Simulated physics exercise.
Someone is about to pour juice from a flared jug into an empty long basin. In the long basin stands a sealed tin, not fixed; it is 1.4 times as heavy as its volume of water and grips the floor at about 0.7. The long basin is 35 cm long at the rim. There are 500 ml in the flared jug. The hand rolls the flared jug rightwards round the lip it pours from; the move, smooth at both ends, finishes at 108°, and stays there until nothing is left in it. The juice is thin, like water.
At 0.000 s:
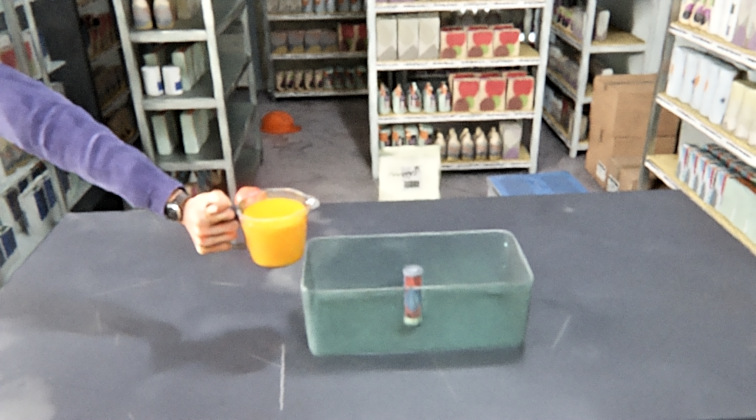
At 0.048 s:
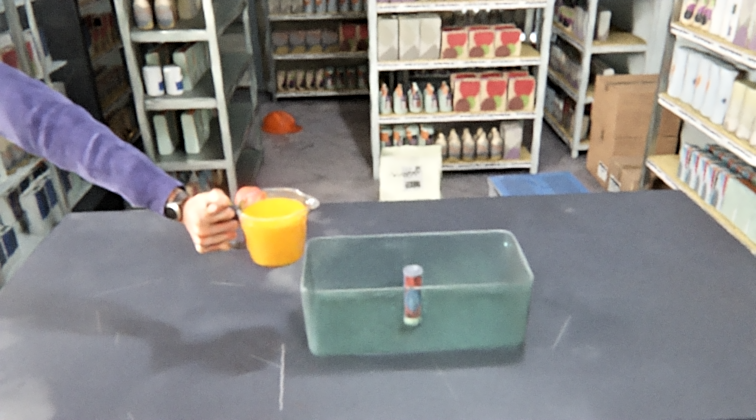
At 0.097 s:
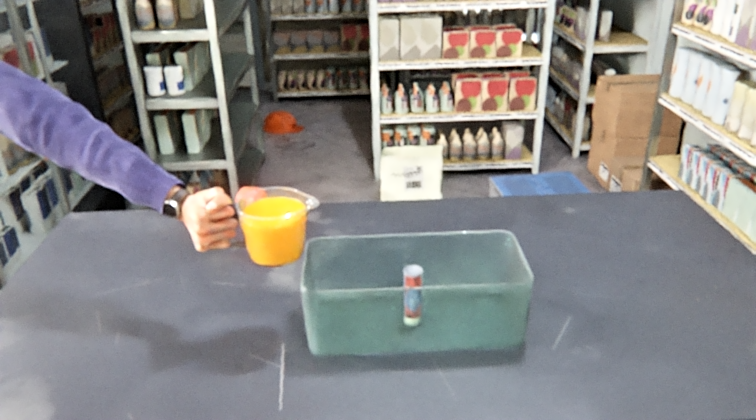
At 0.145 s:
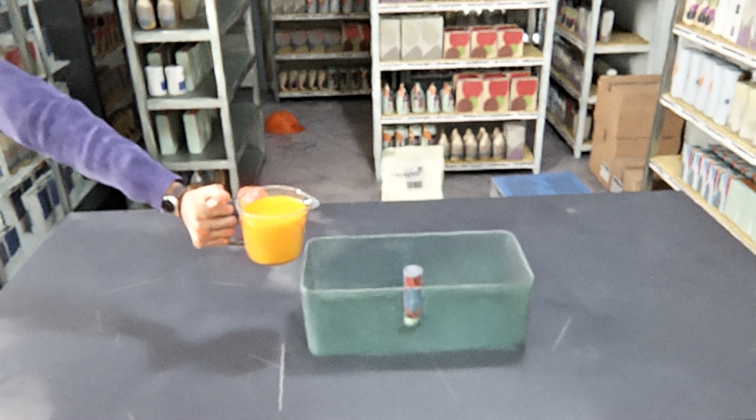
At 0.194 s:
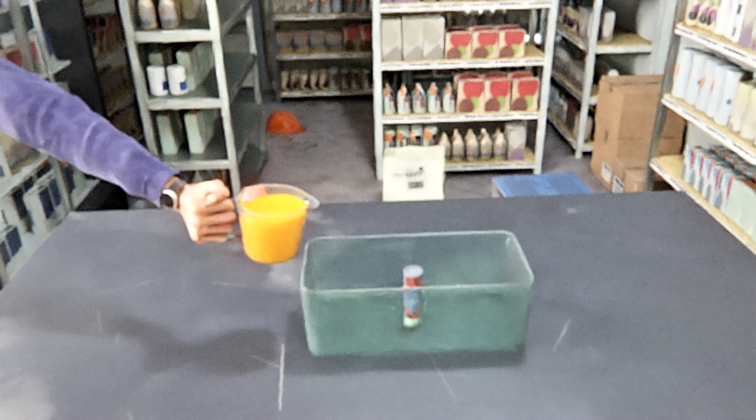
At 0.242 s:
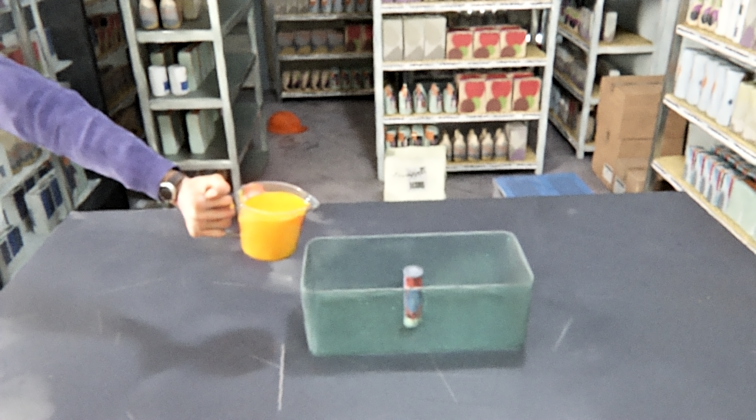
A hand in a purple sleeve, reaching in from the left, holds a clear flared jug of bright orange juice above a dark tabletop, seen from slightly above in a storeroom lined with stocked shelves. Right of the jug sits a long greenish see-through basin, with a small red, white and blue tin visible at it. The hand slowly tilts the jug slightly rightwards, while the camera stays practically still.
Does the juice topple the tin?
It keeps standing.
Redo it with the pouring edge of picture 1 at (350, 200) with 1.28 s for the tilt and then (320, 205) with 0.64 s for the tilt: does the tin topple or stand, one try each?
First it falls; then it falls.
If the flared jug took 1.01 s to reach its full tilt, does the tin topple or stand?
Then it remains upright.
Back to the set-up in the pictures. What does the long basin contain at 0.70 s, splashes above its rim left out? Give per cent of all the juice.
Some 8 per cent.
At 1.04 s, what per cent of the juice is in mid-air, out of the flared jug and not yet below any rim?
Some 22 per cent.
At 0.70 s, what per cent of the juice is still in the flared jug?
Some 72 per cent.
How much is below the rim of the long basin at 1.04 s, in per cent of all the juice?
About 66 per cent.
After 0.70 s the tilt is 62° and 72 per cent is still to pour; the tin stands where it began.
After 1.04 s the tilt is 99° and 12 per cent is still to pour; the tin stands where it began.
After 1.40 s the tilt is 108° and 0 per cent is still to pour; the tin stands where it began.
After 1.78 s the tilt is 108° and 0 per cent is still to pour; the tin stands where it began.
In the end the tin stands where it began.
